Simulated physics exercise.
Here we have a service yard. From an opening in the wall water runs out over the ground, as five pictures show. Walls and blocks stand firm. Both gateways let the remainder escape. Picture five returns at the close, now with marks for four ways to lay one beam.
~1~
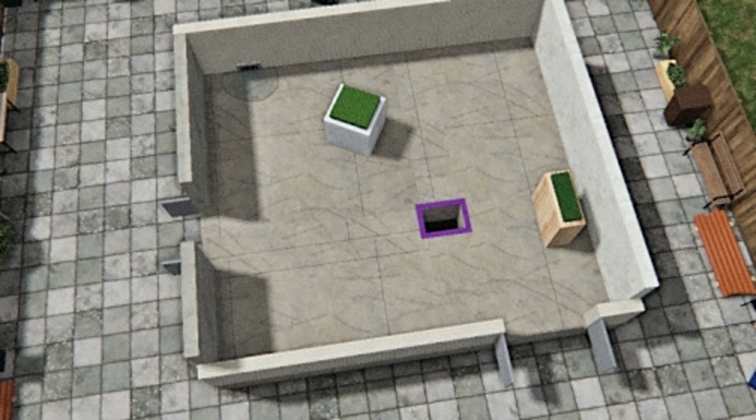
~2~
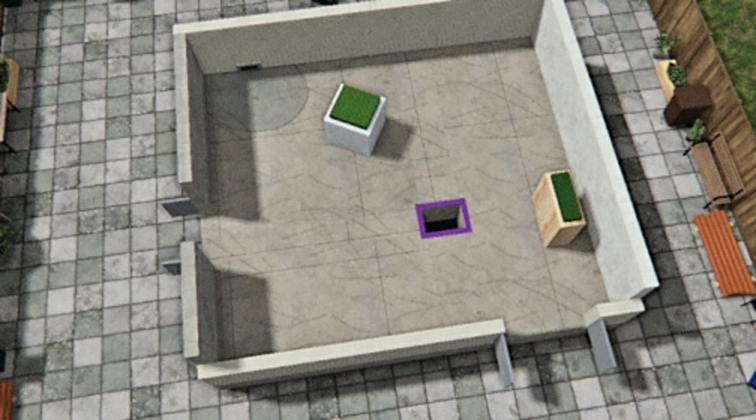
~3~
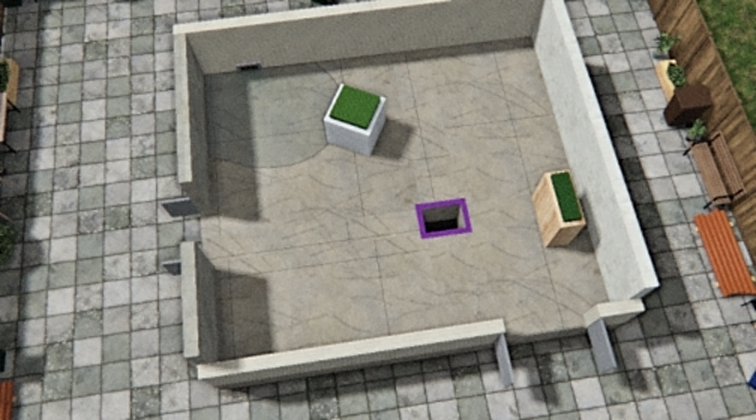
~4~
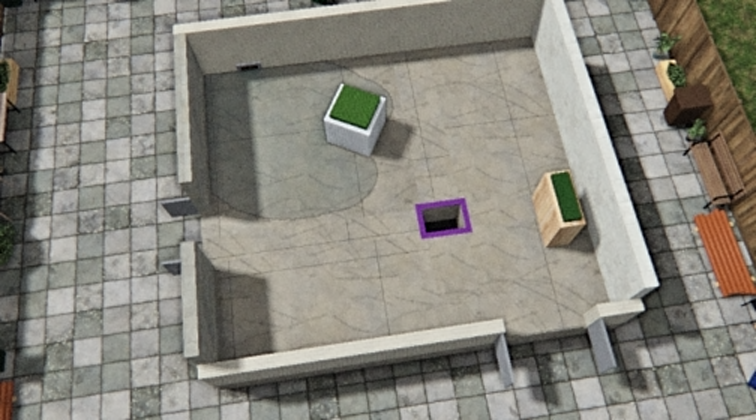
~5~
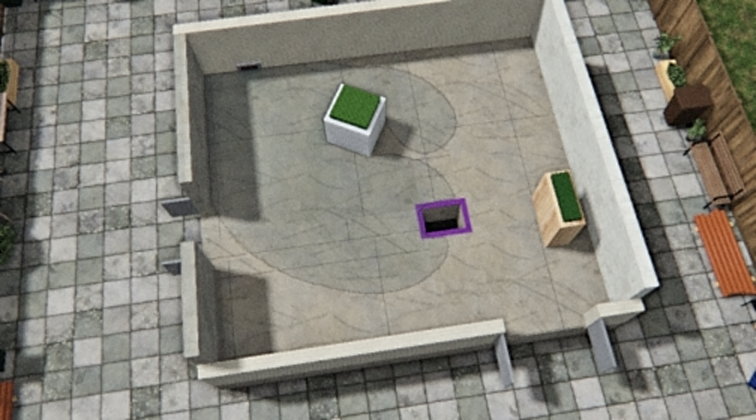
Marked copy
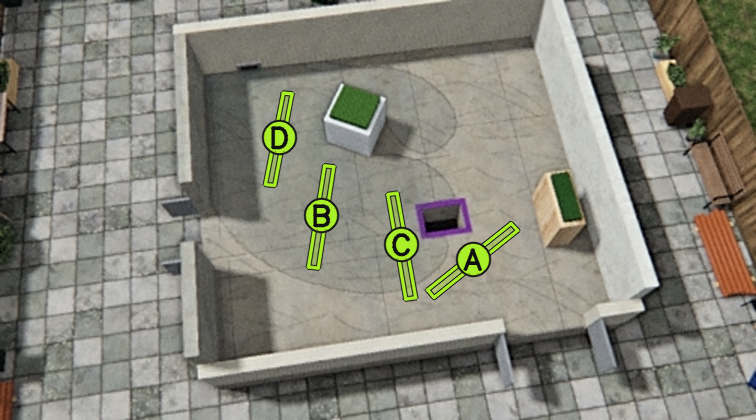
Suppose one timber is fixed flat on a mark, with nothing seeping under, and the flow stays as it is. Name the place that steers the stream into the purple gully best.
It is A.
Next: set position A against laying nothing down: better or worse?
Position A is better.
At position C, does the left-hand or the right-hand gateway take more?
The right one.
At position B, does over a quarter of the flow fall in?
No, it does not.
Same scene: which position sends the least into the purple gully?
That is position D.
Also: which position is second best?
That would be B.
On the marked copy, A from (430, 293) to (514, 226); B from (313, 267) to (329, 166); C from (410, 298) to (392, 193); D from (269, 185) to (287, 93).
If A is chosen, about 26 % of the stream goes into the purple gully, about 71 % out by the gates.
If B is chosen, about 14 % of the stream goes into the purple gully, about 82 % out by the gates.
If C is chosen, about 8 % of the stream goes into the purple gully, about 87 % out by the gates.
If D is chosen, about 5 % of the stream goes into the purple gully, about 92 % out by the gates.
